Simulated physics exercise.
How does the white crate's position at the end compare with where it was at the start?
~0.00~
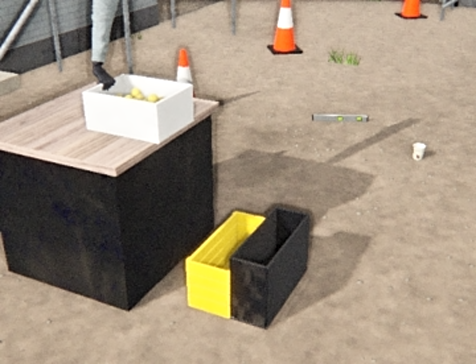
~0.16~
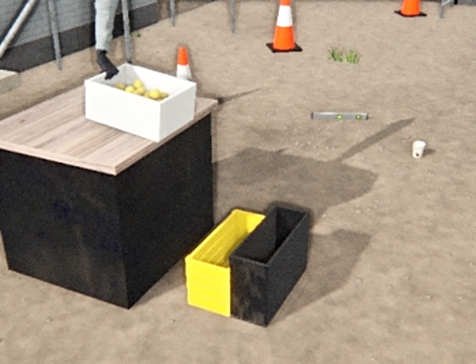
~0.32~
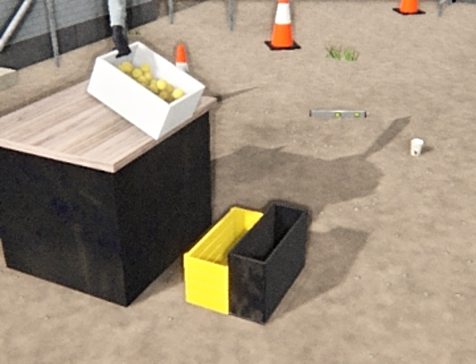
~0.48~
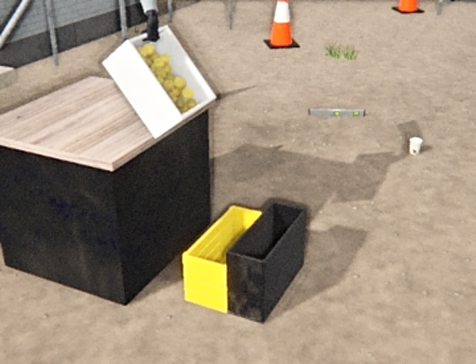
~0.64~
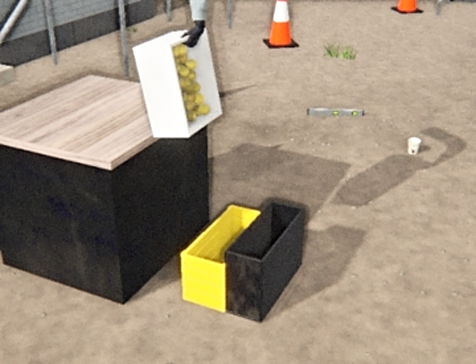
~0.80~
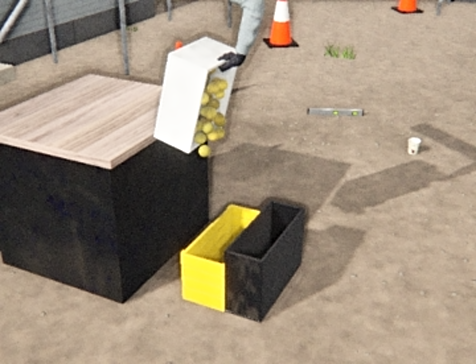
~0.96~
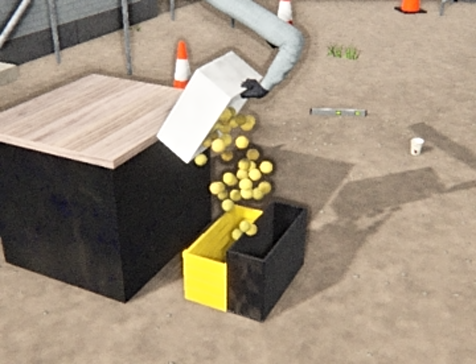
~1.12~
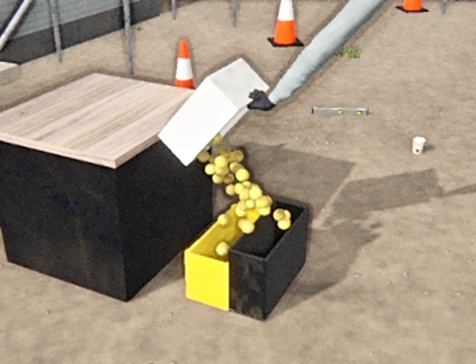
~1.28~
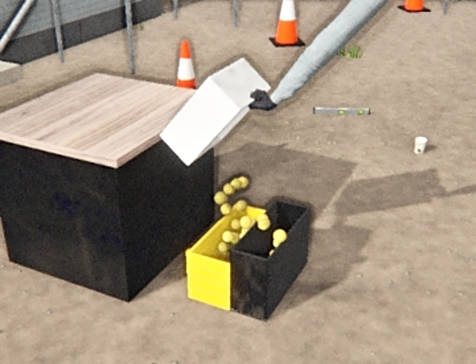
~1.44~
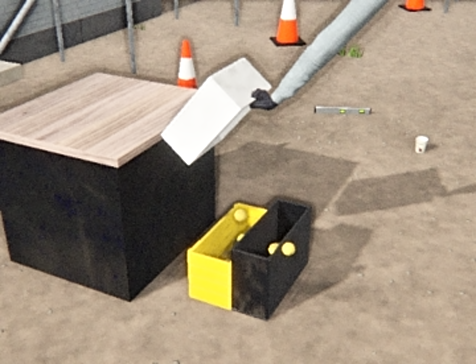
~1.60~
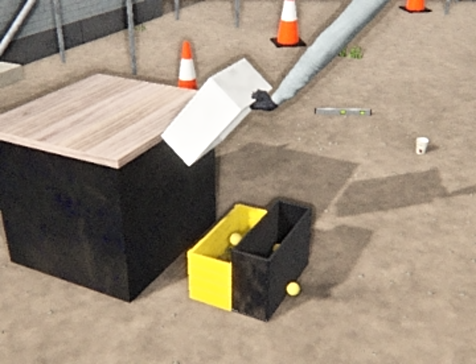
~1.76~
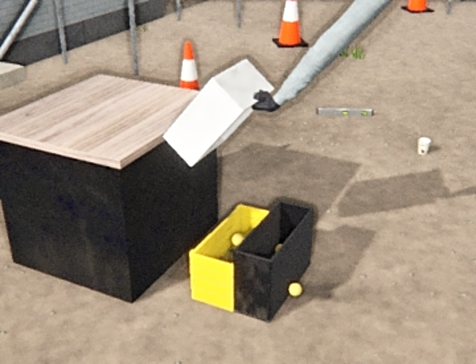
It starts on top of the bench and ends farther to the right, held tipped over in the air just past the bench's right edge.
